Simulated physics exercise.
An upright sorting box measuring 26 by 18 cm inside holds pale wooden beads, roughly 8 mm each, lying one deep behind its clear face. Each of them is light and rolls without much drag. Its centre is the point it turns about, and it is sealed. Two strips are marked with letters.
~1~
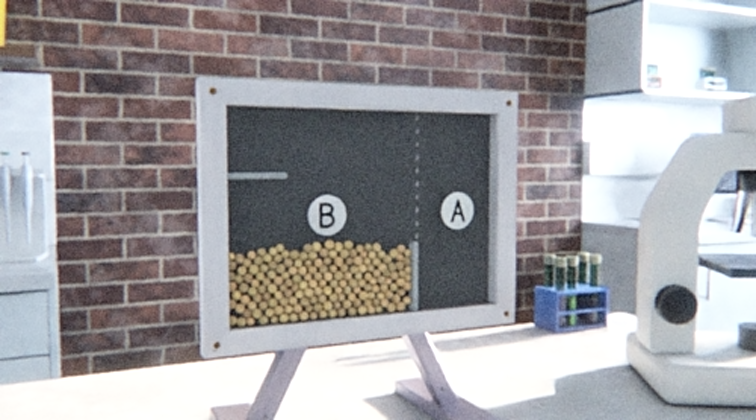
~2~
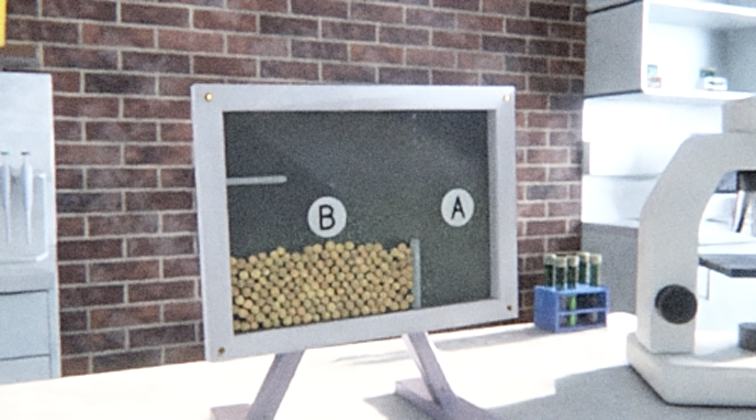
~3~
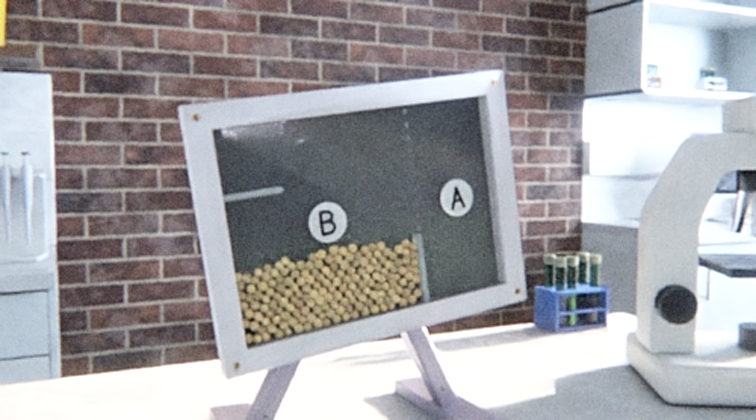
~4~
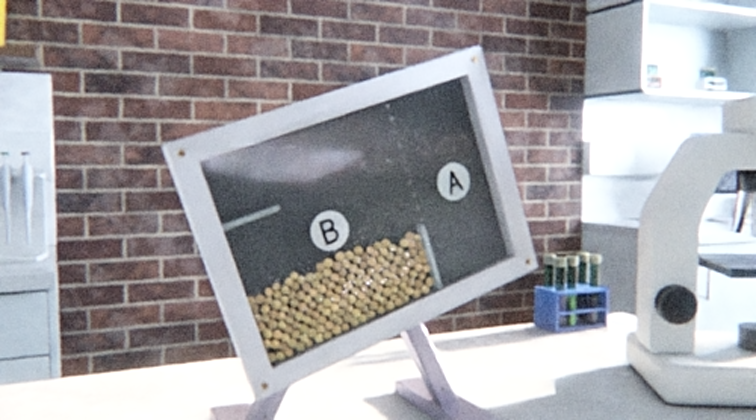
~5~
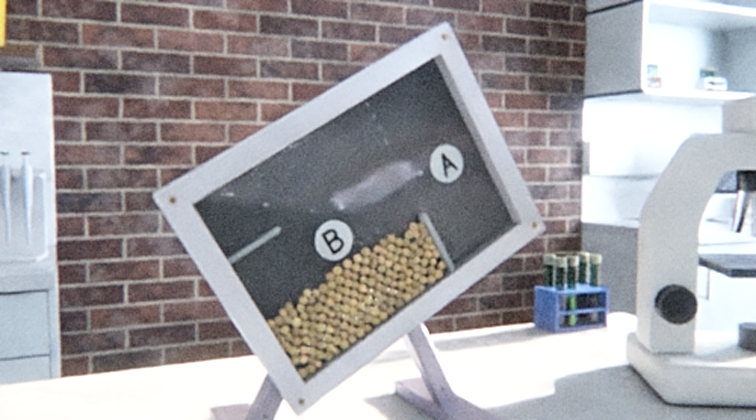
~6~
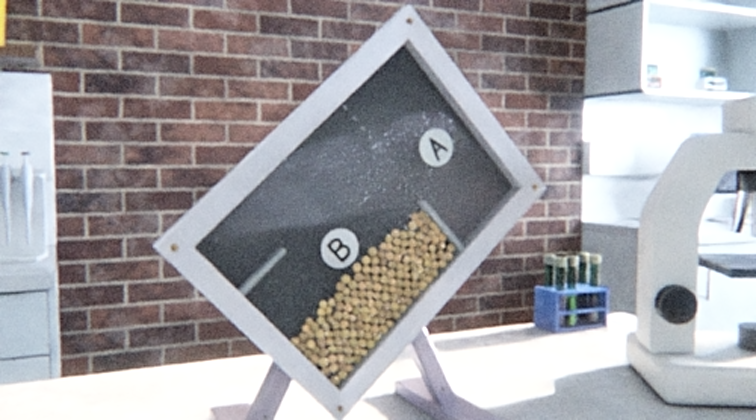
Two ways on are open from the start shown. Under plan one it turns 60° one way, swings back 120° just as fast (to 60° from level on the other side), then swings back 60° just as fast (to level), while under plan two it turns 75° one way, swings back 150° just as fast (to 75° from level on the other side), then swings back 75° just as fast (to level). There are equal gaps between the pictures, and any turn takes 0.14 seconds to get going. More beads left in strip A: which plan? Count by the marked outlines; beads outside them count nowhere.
Second.
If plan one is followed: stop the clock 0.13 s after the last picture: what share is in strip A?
0 percent.
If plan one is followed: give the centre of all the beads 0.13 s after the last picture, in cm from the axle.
Roughly 3 centimetres to the right and 7 centimetres below.
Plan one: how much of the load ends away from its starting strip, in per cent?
Moved share: About 20 per cent.
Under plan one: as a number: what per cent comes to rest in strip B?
Around 80 in a hundred.
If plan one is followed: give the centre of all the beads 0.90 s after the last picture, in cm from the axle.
Offset approx. 3 cm left, 5 cm below.
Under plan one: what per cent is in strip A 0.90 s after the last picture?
Around 15 percent.
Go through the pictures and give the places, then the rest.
Level; about 180 beads; beads centred (323, 282); top one (329, 245); A (458, 211), B (327, 215), in the first picture.
Turned 2° anticlockwise; beads centred (325, 284); top one (330, 246), in the second picture.
Turned 8° anticlockwise; beads centred (333, 288); top one (405, 244); wall ends (417, 236), (279, 189), in the third picture.
Turned 18° anticlockwise; beads centred (345, 293); top one (410, 236), in the fourth picture.
Turned 31° anticlockwise; beads centred (361, 296); top one (421, 227), in the fifth picture.
Turned 43° anticlockwise; beads centred (377, 295); top one (423, 215); A (436, 147), B (340, 248), in the sixth picture.
Plan one. 0.13 s later than the last picture, it stands 60° anticlockwise; the beads' middle is 3 cm right of and 7 cm below the centre; B 100 %.
Then, 0.90 s later than the last picture, it stands 30° clockwise; the beads' middle is 3 cm left of and 5 cm below the centre; A 15 %, B 85 %.
Then, 1.08 s later than the last picture, it stands level; the beads' middle is in line with and 6 cm below the centre; A 20 %, B 80 %.
All still 2.0 s after it, it stands level; A 20 %, B 80 %.
Plan two would end with A 45 %, B 55 %.
